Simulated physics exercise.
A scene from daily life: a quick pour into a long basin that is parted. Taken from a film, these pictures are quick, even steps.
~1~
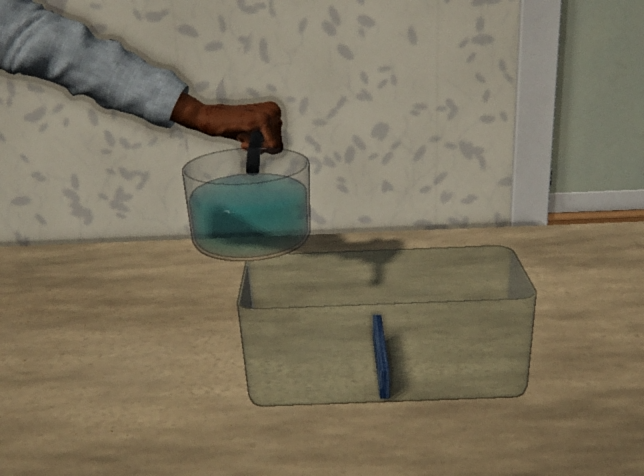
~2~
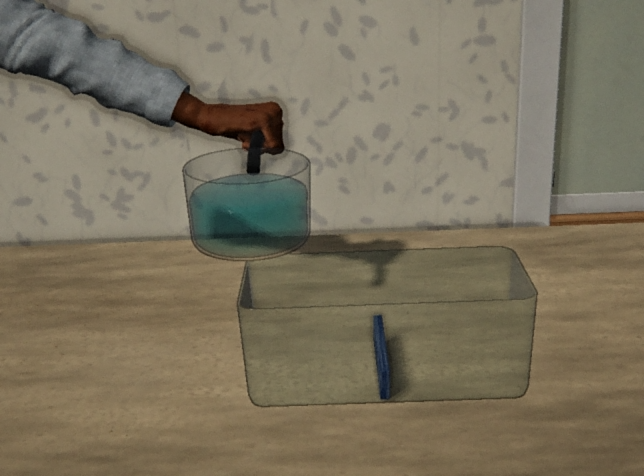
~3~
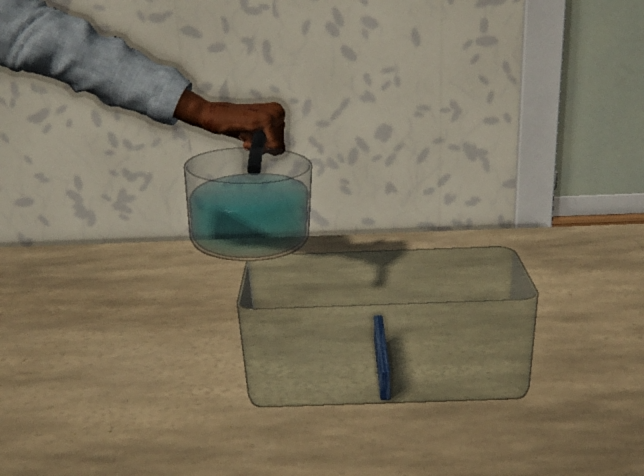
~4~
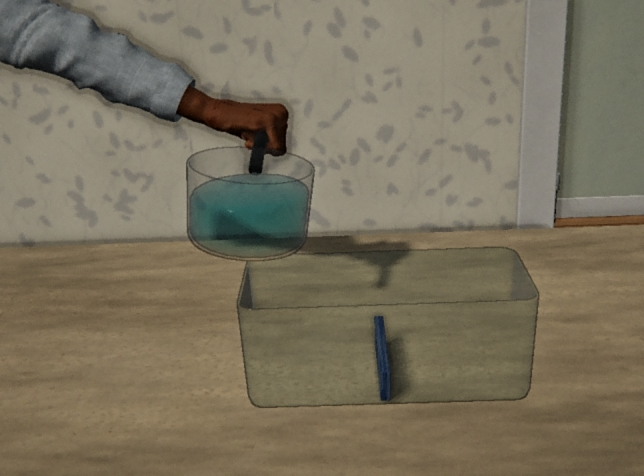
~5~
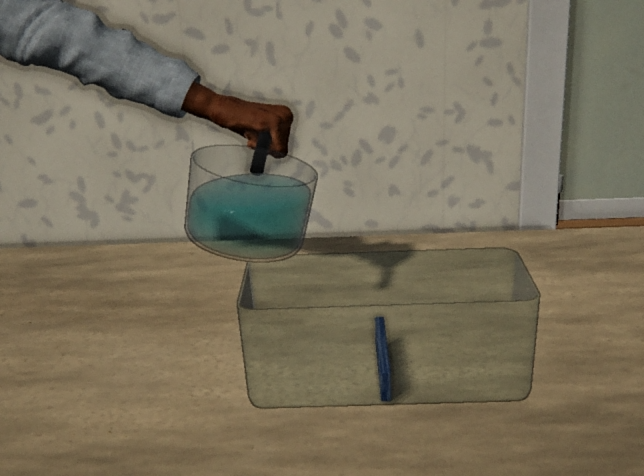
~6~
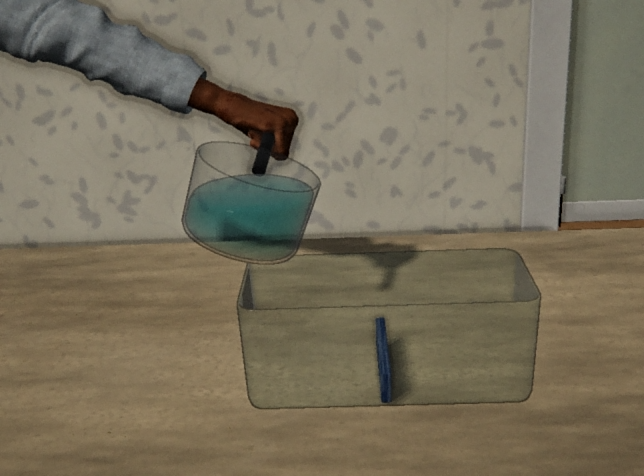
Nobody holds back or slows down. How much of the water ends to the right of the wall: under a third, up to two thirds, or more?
The share right of the wall falls short of one third.
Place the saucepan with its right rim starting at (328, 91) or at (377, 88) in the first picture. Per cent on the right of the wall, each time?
First try 85 %, second try 90 %.
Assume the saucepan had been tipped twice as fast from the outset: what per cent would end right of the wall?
Result: Roughly 15 %.
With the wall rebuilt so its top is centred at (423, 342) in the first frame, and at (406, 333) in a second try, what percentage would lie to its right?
The first one comes to 15 percent, while the second comes to 5 percent.
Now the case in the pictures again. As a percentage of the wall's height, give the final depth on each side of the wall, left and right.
Close to 70 for the left and 20 for the right.
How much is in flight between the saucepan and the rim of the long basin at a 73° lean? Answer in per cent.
It comes to around 25 per cent.
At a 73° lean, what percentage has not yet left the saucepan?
I'd put it at some 70 in a hundred.
A moment on, the saucepan is tipped part way and 68 per cent is still to pour, 10 is left of the wall and 0 right of it.
Next, the saucepan is tipped on its side and 20 per cent is still to pour, 49 is left of the wall and 24 right of it.
Then the saucepan is tipped on its side and 4 per cent is still to pour, 69 is left of the wall and 25 right of it.
Later the saucepan is tipped on its side and 1 per cent is still to pour, 73 is left of the wall and 26 right of it.
Finally, 73 per cent lies left of the wall, 26 right of it and 0 outside.
